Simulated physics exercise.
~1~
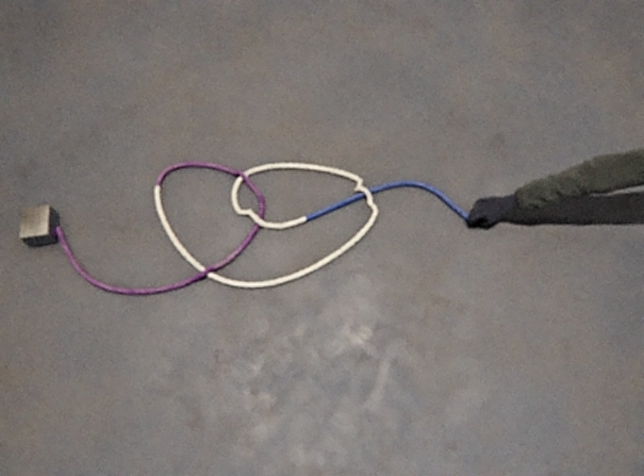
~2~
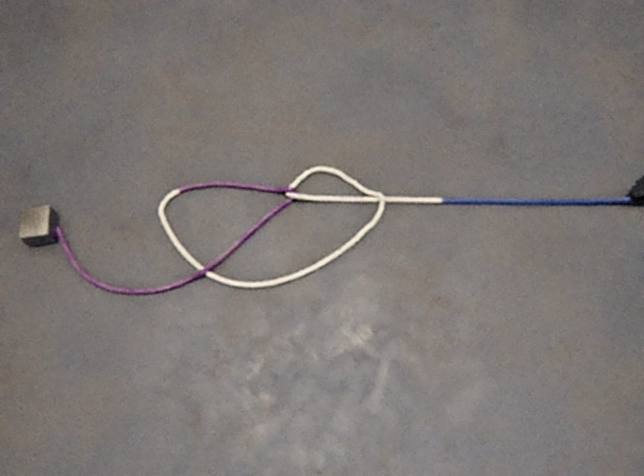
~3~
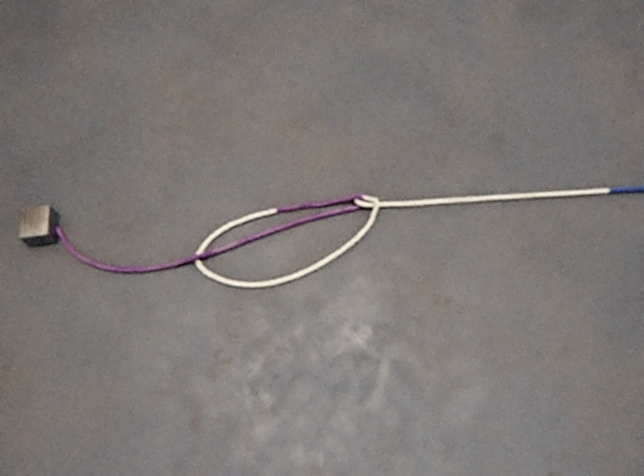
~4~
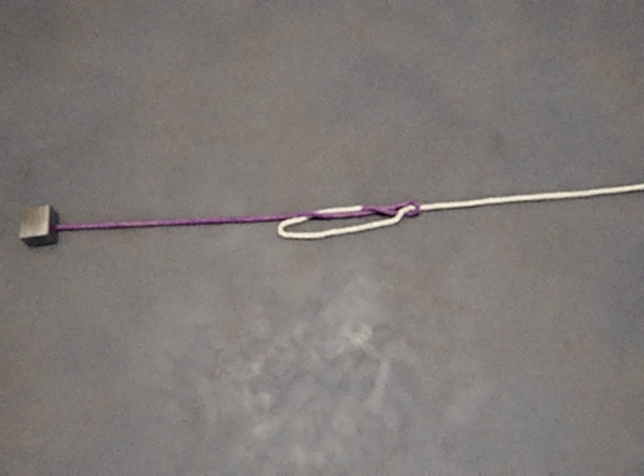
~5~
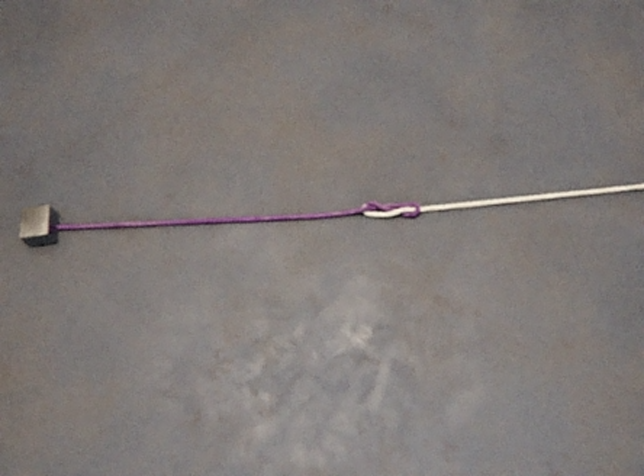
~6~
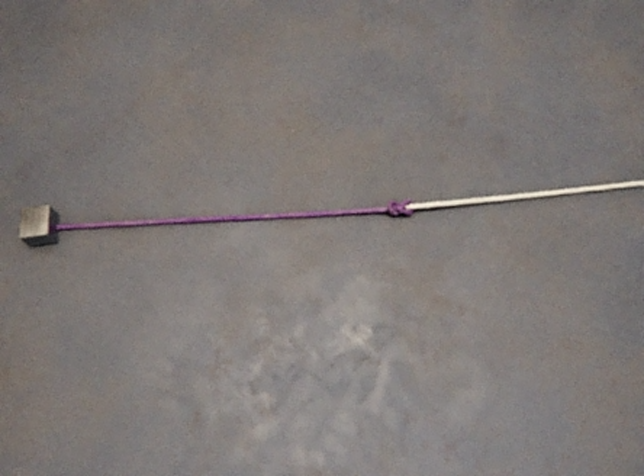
At the start, a rope coloured purple, white and blue lies in overlapping loops on a grey floor, its left end fixed to a small metal block and its right end held by a dark-gloved hand. The hand pulls the blue end to the right and leaves view, straightening that side while the smaller white loop shrinks. As the pull continues, the larger loop narrows and the slack purple stretch near the block straightens. The remaining loop slides rightward and closes into a small twist. Finally, the rope is taut, with a tight purple knot where purple meets white.
